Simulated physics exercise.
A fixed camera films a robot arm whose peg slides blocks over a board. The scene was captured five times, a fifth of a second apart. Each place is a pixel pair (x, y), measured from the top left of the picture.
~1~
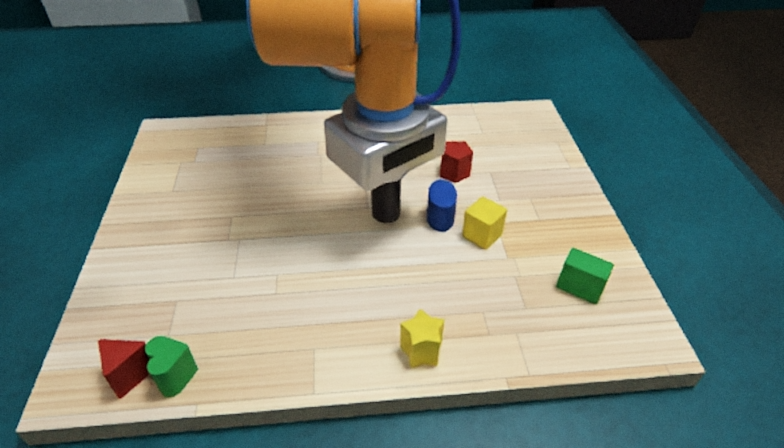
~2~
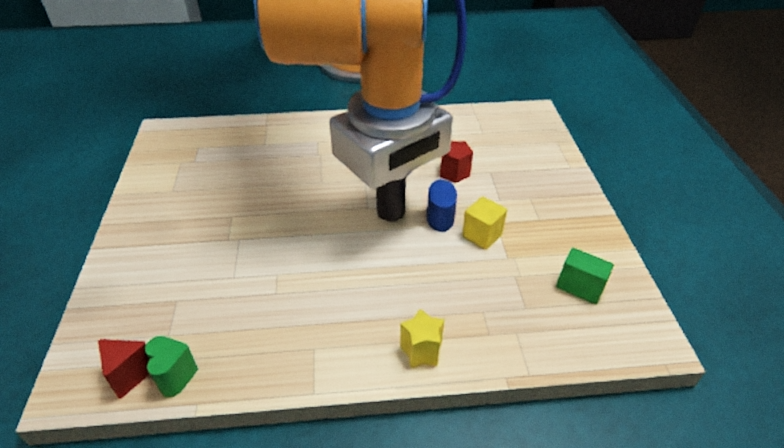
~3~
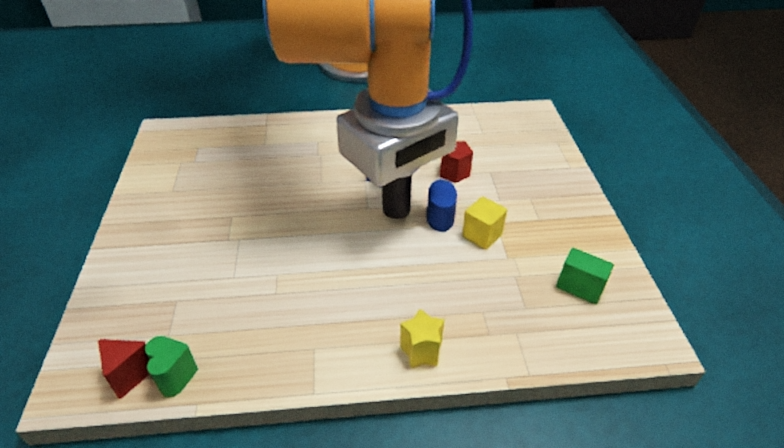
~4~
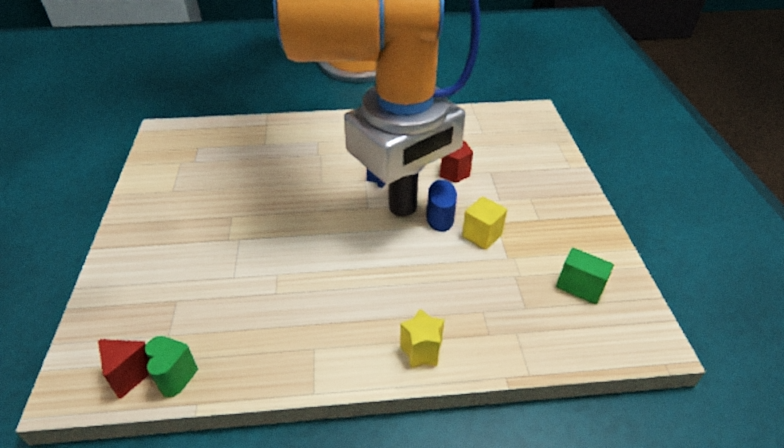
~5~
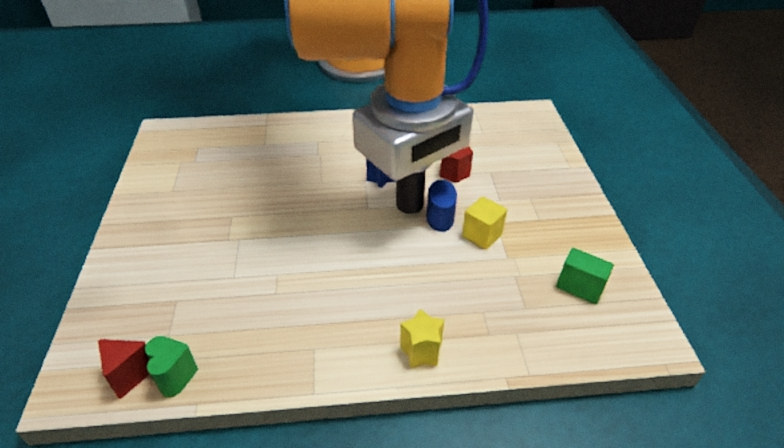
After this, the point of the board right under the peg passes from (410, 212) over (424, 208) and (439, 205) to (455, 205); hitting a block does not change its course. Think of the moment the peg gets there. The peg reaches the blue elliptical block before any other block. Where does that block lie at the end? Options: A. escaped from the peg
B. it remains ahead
Correct choice: B.
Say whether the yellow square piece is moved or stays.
The yellow square piece changes place.
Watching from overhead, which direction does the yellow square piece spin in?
Answer: With the clock.
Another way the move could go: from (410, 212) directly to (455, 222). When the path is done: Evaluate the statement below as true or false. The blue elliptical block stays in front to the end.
Answer: True.
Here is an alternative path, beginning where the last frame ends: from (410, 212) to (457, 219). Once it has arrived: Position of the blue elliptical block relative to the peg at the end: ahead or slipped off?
I'm fairly sure the blue elliptical block rides along ahead of the peg to the very end.
What follows on the original path. Halfway along, peg at (432, 198); blue elliptical block at (457, 193), turned 40° clockwise.
At the end, peg at (456, 198); blue elliptical block at (478, 196), turned 65° clockwise; red pentagon not moved; yellow square piece at (495, 215), turned 20° clockwise.
